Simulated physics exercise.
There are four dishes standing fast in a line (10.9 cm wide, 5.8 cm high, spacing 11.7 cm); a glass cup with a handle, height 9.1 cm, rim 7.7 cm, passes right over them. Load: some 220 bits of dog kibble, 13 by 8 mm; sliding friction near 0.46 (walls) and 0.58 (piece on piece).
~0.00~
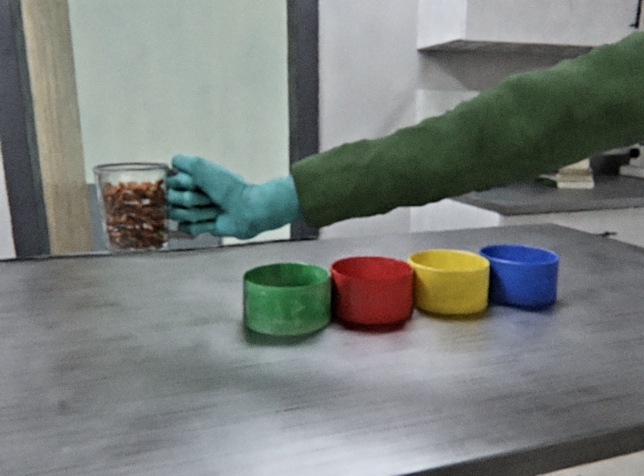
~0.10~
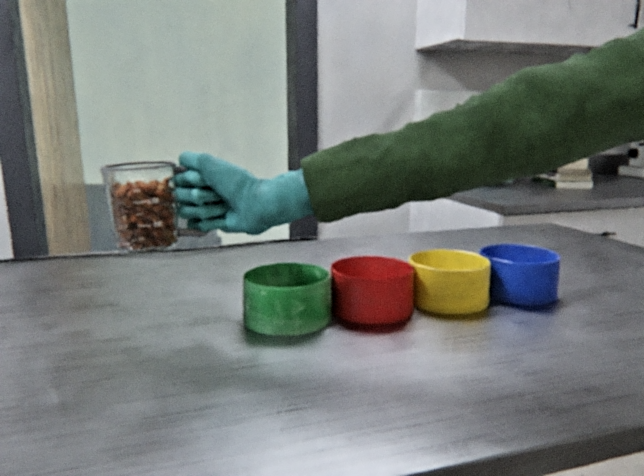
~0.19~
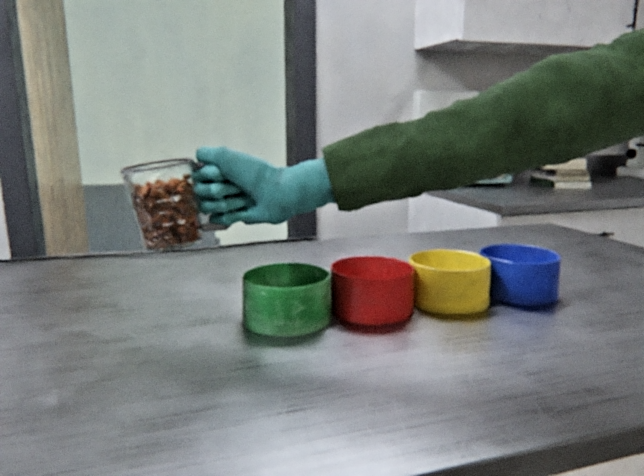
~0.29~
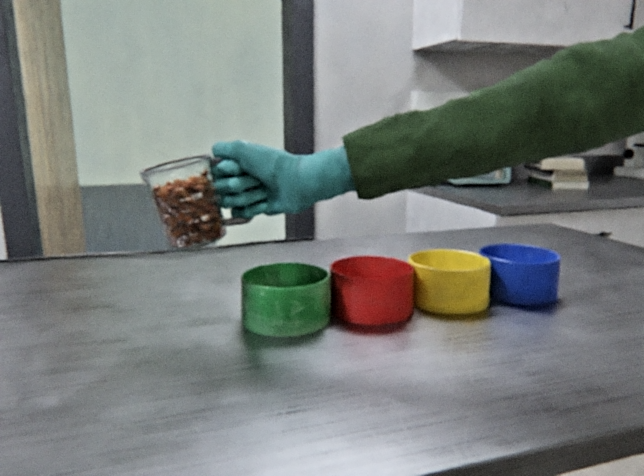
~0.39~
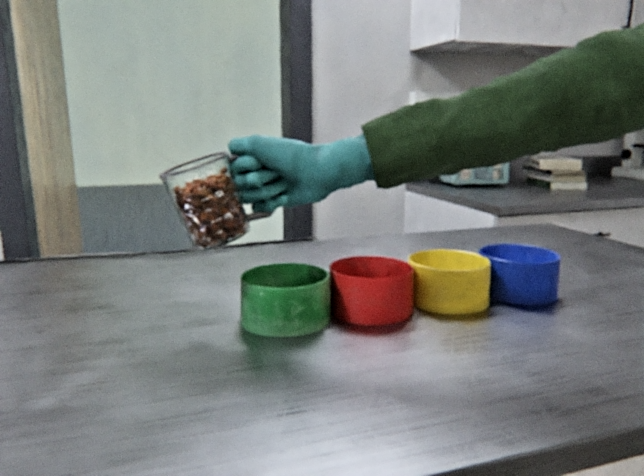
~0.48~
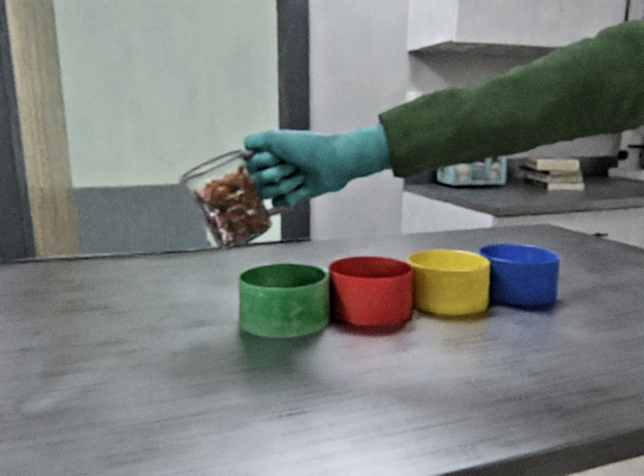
We see a gloved hand holding a clear cup of brown pieces by its handle, moving it rightward while steadily tilting it toward the left, beside four still dishes lined up green, red, yellow and blue on a gray table.
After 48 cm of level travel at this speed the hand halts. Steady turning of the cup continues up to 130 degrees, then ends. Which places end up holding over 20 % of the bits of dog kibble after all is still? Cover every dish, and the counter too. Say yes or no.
Red: No, blue: No, green: No, yellow: Yes, counter: No.
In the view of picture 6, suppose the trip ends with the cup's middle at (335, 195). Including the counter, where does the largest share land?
Green.
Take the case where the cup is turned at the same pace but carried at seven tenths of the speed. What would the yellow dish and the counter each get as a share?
Then: Yellow 50, counter 10.
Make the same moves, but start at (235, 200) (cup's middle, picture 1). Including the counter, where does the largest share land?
Blue.
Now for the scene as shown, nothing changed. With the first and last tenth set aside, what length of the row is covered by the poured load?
I'd estimate close to 6 cm.
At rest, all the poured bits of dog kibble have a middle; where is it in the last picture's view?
I'd put it at about (448, 285).
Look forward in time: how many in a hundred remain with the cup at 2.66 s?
0 per cent.
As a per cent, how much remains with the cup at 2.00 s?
Around 90 per cent of the load.
After 1.39 s, tilt 72 degrees; cup holds 100 %.
After 2.00 s, tilt 106 degrees; cup holds 90 %, yellow 10 %.
After 2.66 s, tilt 130 degrees; cup holds 0 %, yellow 100 %.
At rest (3.0 s), red 0 %, blue 0 %, green 0 %, yellow 100 %, counter 0 %.
